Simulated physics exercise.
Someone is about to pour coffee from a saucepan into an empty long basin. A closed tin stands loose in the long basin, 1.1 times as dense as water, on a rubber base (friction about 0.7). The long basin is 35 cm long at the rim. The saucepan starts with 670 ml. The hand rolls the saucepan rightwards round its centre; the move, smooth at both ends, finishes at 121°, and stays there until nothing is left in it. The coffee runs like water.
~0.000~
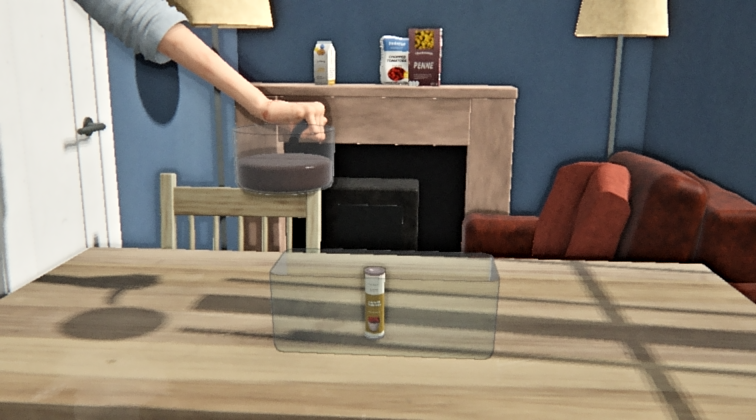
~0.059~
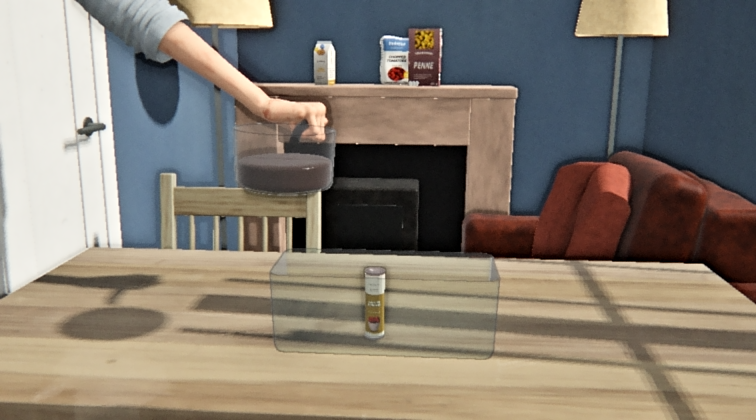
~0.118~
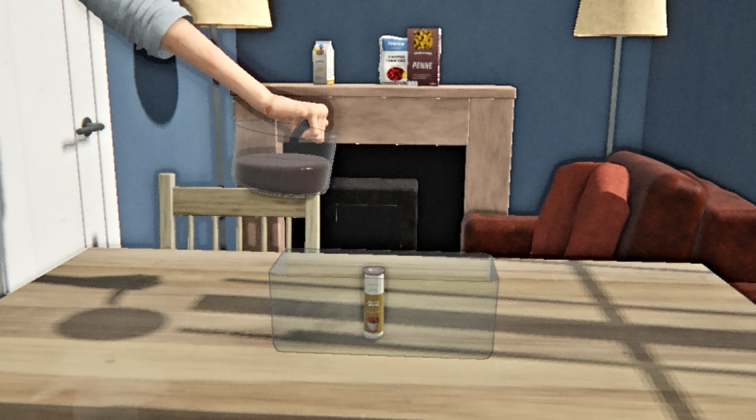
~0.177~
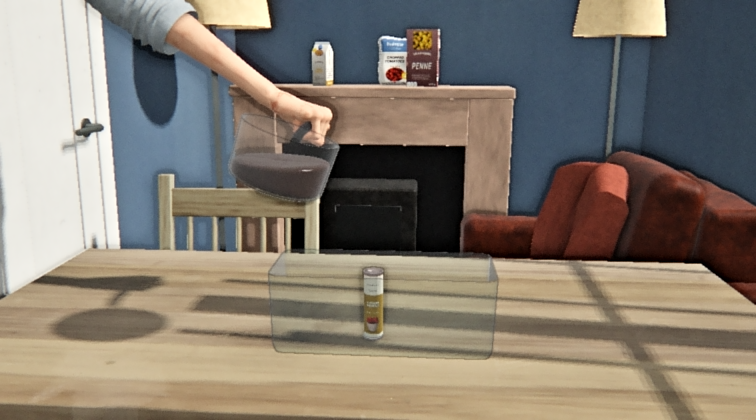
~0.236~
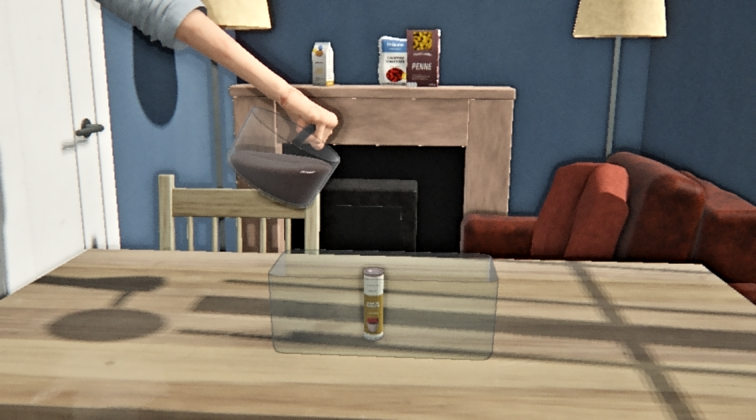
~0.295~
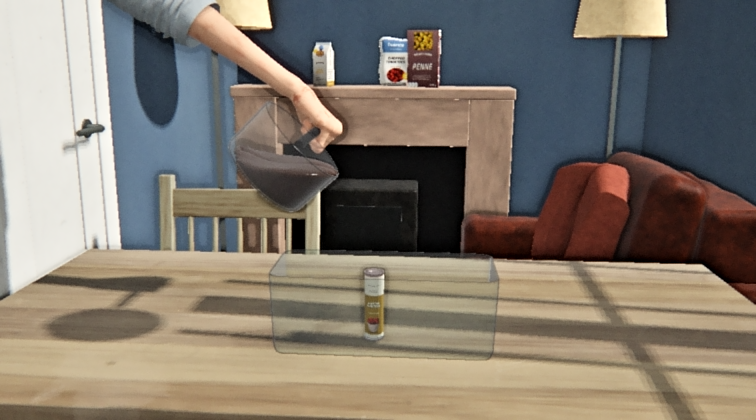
At first, a hand holds a clear container of dark liquid upright above a wooden table, where a small closed tin stands inside a long transparent basin. The hand then rolls the container rightwards, slightly and then steeply, and the liquid shifts inside while the tin stays still.
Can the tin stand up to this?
It goes over.
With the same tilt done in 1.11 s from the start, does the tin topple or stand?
The tin remains upright.
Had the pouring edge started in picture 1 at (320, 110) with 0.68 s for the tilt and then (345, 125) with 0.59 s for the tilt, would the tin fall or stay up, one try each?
First it topples; then it topples.
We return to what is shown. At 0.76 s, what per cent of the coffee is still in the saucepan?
About 3 per cent.
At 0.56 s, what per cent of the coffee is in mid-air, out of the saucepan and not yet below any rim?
Near 44 in a hundred.
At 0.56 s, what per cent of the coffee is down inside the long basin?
Near 34 in a hundred.
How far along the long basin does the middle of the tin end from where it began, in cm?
About 9.0 cm.
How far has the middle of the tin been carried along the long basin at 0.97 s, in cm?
Some 8 cm.
Then, 0.56 s in, the tilt is 111° and 23 per cent is still to pour; the tin stands where it began.
Then, 0.76 s in, the tilt is 121° and 3 per cent is still to pour; the tin leans 11°.
Then, 0.97 s in, the tilt is 121° and 0 per cent is still to pour; the tin lies on its side.
Then, 1.19 s in, the tilt is 121° and 0 per cent is still to pour; the tin lies on its side.
Finally, the tin lies on its side.
